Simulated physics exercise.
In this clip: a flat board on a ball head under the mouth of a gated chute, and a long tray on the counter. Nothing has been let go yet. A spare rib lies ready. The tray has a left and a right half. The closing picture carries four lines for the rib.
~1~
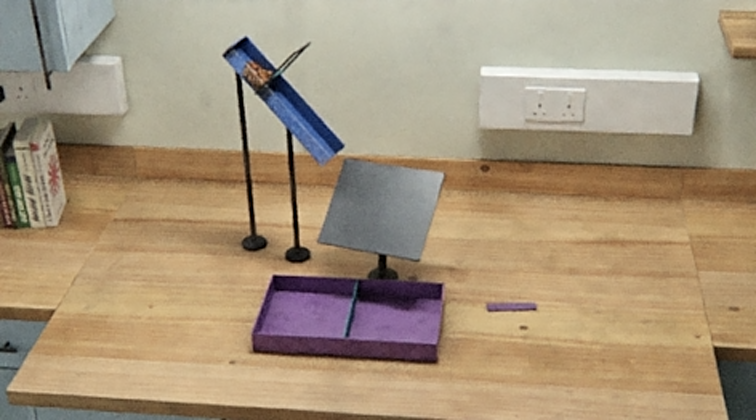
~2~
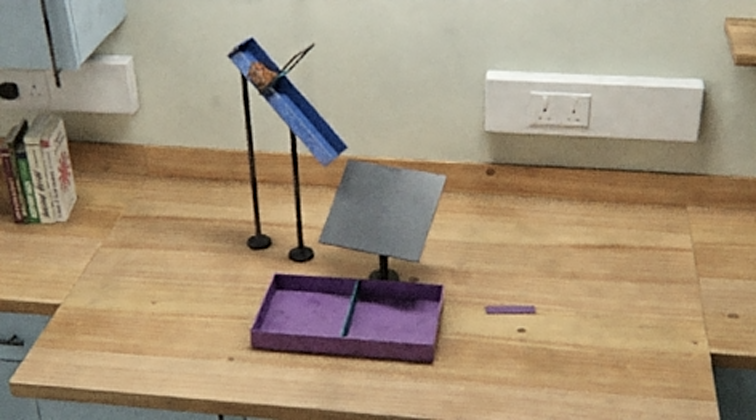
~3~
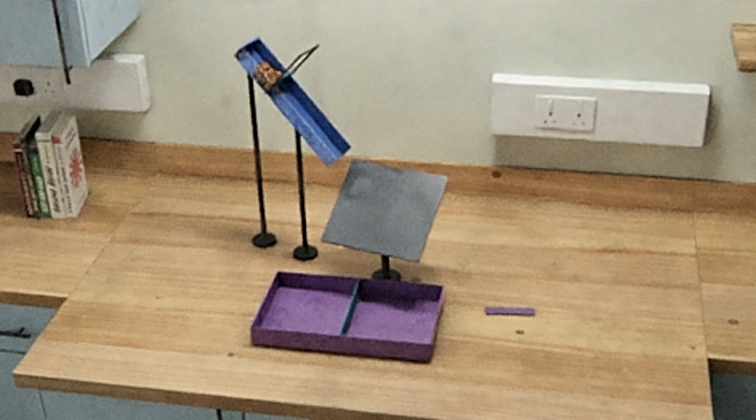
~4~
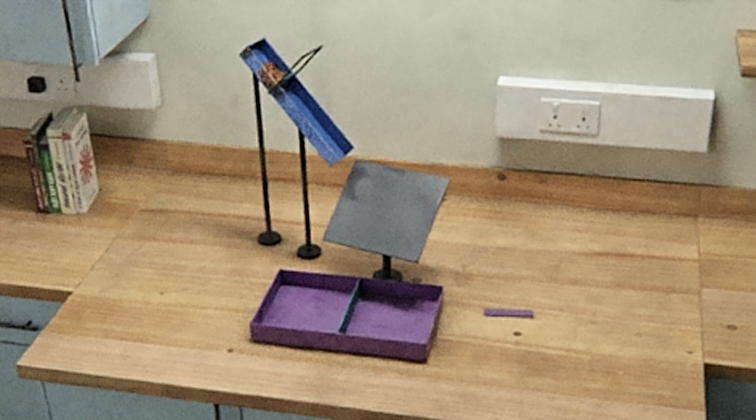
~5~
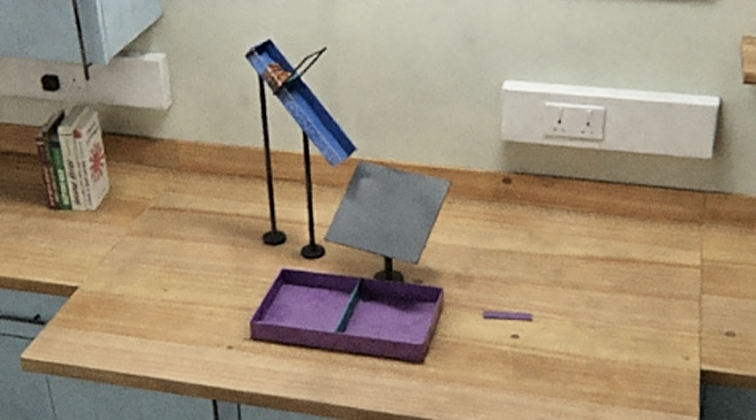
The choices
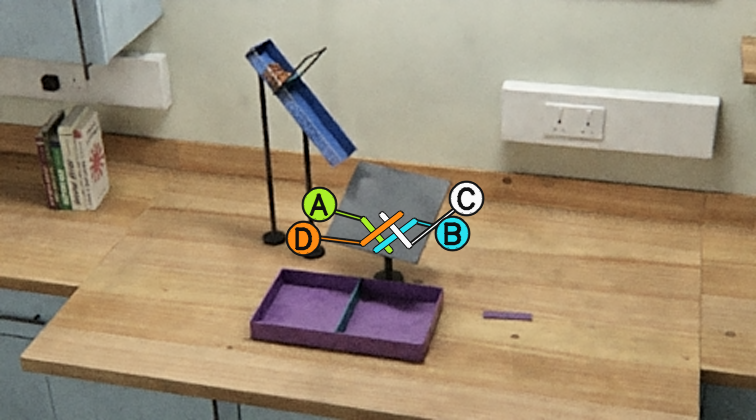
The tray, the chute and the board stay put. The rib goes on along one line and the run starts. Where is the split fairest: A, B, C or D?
Best: B.
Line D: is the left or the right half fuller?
More lands on the left.
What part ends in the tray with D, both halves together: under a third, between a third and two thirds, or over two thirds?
Over two thirds.
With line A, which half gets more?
The right half.
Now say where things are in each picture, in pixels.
Load behind the gate at (260, 77), cereal balls; lip of the chute at (329, 161), sloping fairly steeply, in the first picture.
Middle of the board at (382, 209), tilted fairly steeply; middle of its low edge at (367, 252); of its high edge at (397, 167), in the second picture.
Front corners of the tray at (251, 327) and (430, 344); front end of its middle wall at (339, 335); gate still shut at (285, 77), in the third picture.
Middle of the load at (275, 77); lip at (338, 161), in the fourth picture.
Middle of the load at (280, 78); lip at (341, 162), in the fifth picture.
On the marked copy, line A from (363, 219) to (389, 250); line B from (414, 221) to (376, 250); line C from (382, 214) to (409, 245); line D from (400, 214) to (362, 243).
Choosing A, of what is caught, a small part in the left half, most in the right.
Choosing B, of what is caught, about two thirds in the left half, about a third in the right.
Choosing C, of what is caught, about a quarter in the left half, most in the right.
Choosing D, of what is caught, nearly all in the left half, a small part in the right.
